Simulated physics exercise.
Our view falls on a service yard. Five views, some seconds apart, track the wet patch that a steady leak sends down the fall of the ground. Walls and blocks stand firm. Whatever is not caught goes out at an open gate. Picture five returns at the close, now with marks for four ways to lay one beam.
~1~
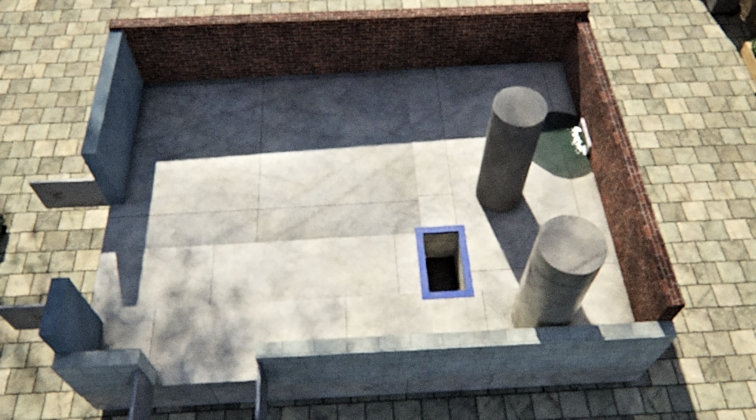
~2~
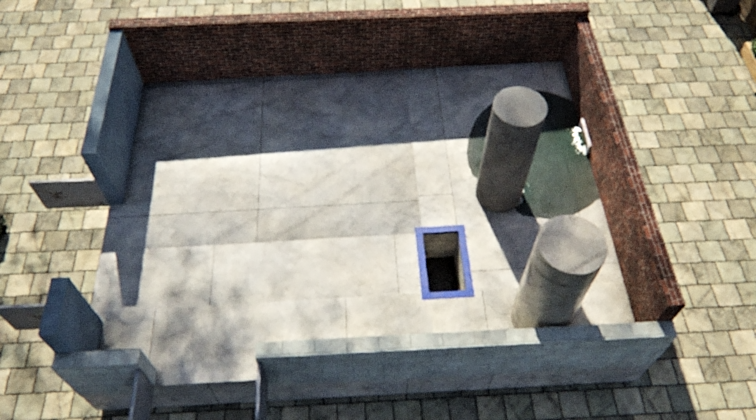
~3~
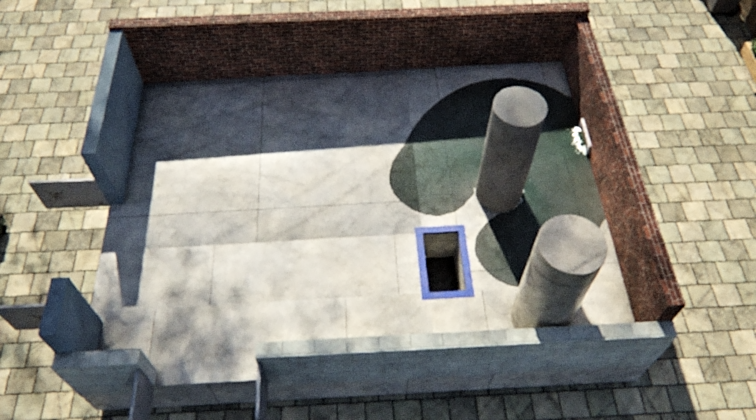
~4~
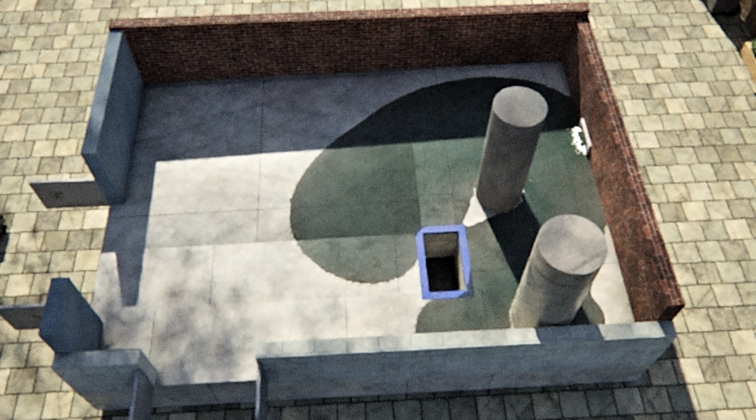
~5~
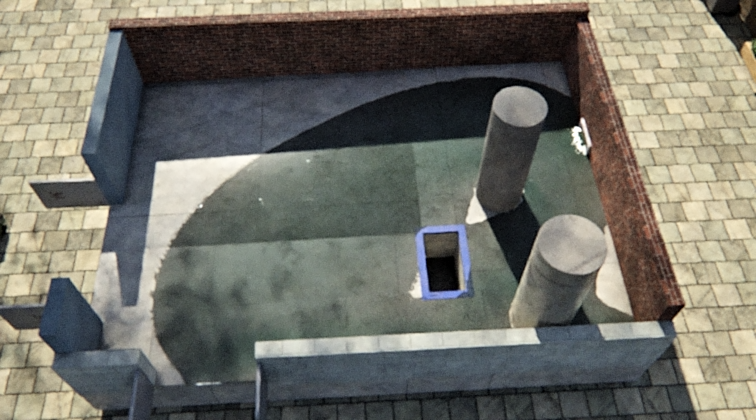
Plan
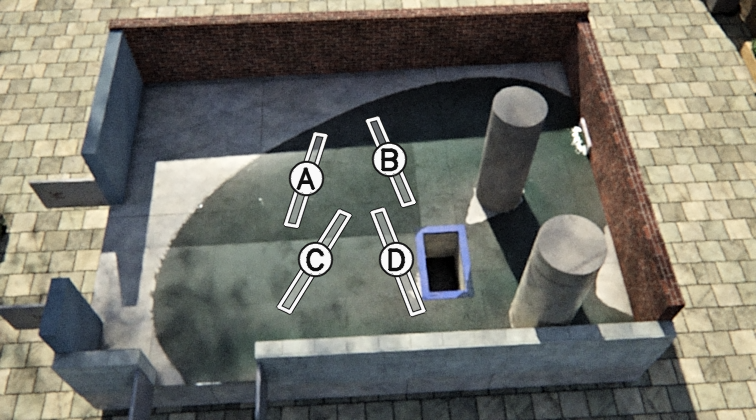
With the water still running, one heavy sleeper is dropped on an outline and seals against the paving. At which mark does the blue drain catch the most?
Spot B.
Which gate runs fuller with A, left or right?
The right one.
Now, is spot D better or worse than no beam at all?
It is better.
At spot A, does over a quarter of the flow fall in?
No, it does not.
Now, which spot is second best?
That is spot D.
On the marked copy, A from (291, 225) to (320, 134); B from (372, 119) to (408, 203); C from (284, 309) to (344, 213); D from (377, 210) to (417, 312).
For spot A, about 16 % of the stream runs into the blue drain, about 84 % out by the gates.
For spot B, about 49 % of the stream runs into the blue drain, about 51 % out by the gates.
For spot C, about 16 % of the stream runs into the blue drain, about 84 % out by the gates.
For spot D, about 28 % of the stream runs into the blue drain, about 72 % out by the gates.
